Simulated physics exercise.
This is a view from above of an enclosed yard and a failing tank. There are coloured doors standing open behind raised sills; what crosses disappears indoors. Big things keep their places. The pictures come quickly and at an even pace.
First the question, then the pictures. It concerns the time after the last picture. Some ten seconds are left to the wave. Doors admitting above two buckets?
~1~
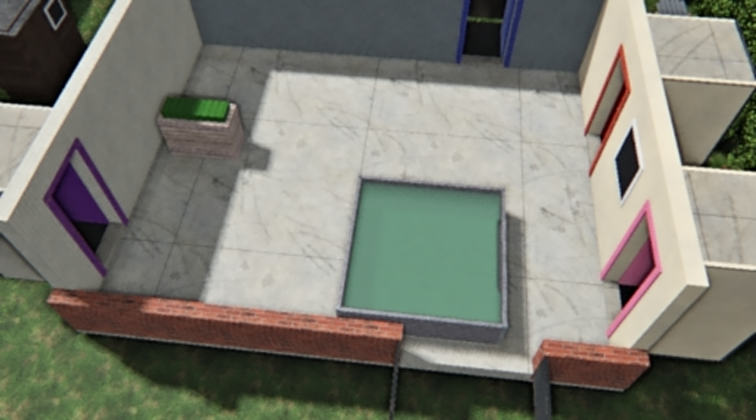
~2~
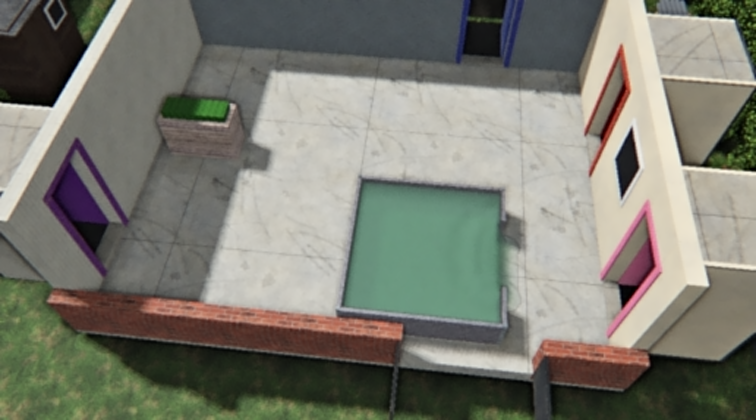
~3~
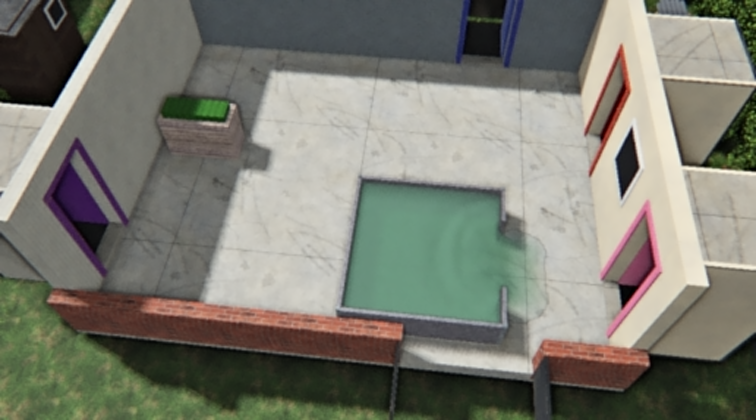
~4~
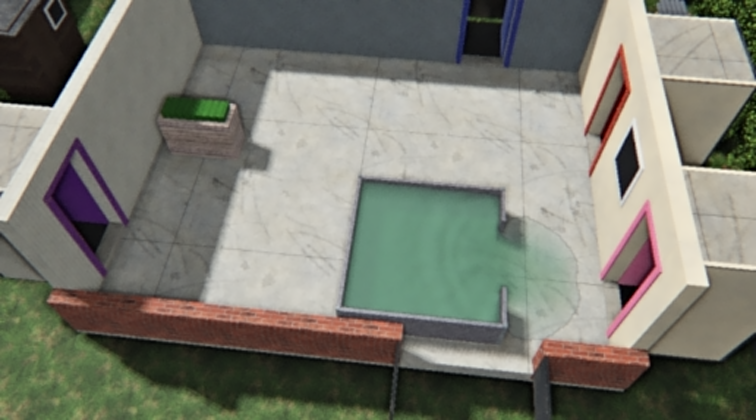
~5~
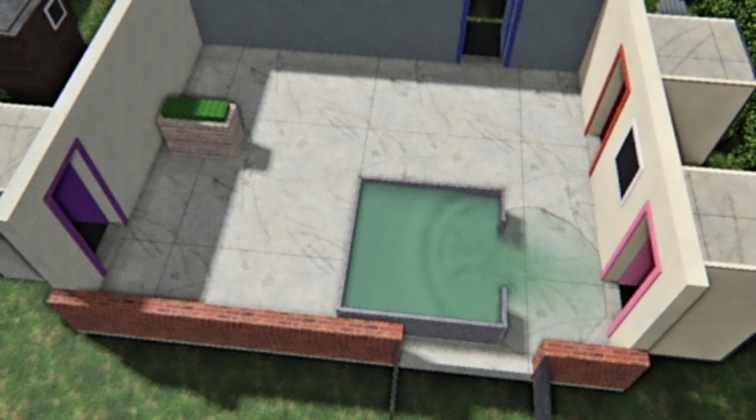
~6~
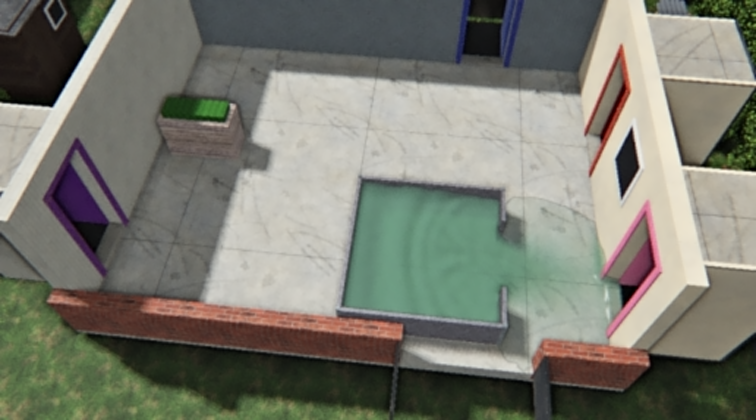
The red door keeps the inflow to two buckets or less. The purple door keeps the inflow to two buckets or less. The blue door lets the inflow pass two buckets. The pink door lets the inflow pass two buckets.
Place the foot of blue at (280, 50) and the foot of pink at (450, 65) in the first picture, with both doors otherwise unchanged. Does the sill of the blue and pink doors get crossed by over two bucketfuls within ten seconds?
Result - blue keeps within bounds, pink runs over the limit.
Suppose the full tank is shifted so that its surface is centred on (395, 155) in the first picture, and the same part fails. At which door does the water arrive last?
Last comes the purple-painted one.
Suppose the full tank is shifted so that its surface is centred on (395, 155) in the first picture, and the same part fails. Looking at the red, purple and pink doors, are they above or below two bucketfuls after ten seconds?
Log: Red door breaks the limit; purple door misses the mark; pink door breaks the limit.
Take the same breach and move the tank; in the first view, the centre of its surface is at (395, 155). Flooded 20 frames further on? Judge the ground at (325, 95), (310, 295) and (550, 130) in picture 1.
In turn: Dry, not flooded, awash.
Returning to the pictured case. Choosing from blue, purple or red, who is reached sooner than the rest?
First in line is the red door.
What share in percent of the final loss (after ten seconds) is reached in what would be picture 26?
Estimated share: Close to 45 %.
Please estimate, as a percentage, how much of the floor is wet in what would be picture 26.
About 30 percent.
A moment on, water covers 10 % of the floor; the red door not reached, the purple door not reached, the blue door not reached, the pink door far over two buckets in.
Next, water covers 15 % of the floor; the red door wet at the sill, nothing in, the purple door not reached, the blue door not reached, the pink door far over two buckets in.
Then, water covers 30 % of the floor; the red door wet at the sill, nothing in, the purple door not reached, the blue door wet at the sill, nothing in, the pink door far over two buckets in.
Later, water covers 40 % of the floor; the red door wet at the sill, nothing in, the purple door not reached, the blue door over two buckets in, the pink door far over two buckets in.
In the end, water covers 70 % of the floor; the red door wet at the sill, nothing in, the purple door not reached, the blue door over two buckets in, the pink door far over two buckets in.
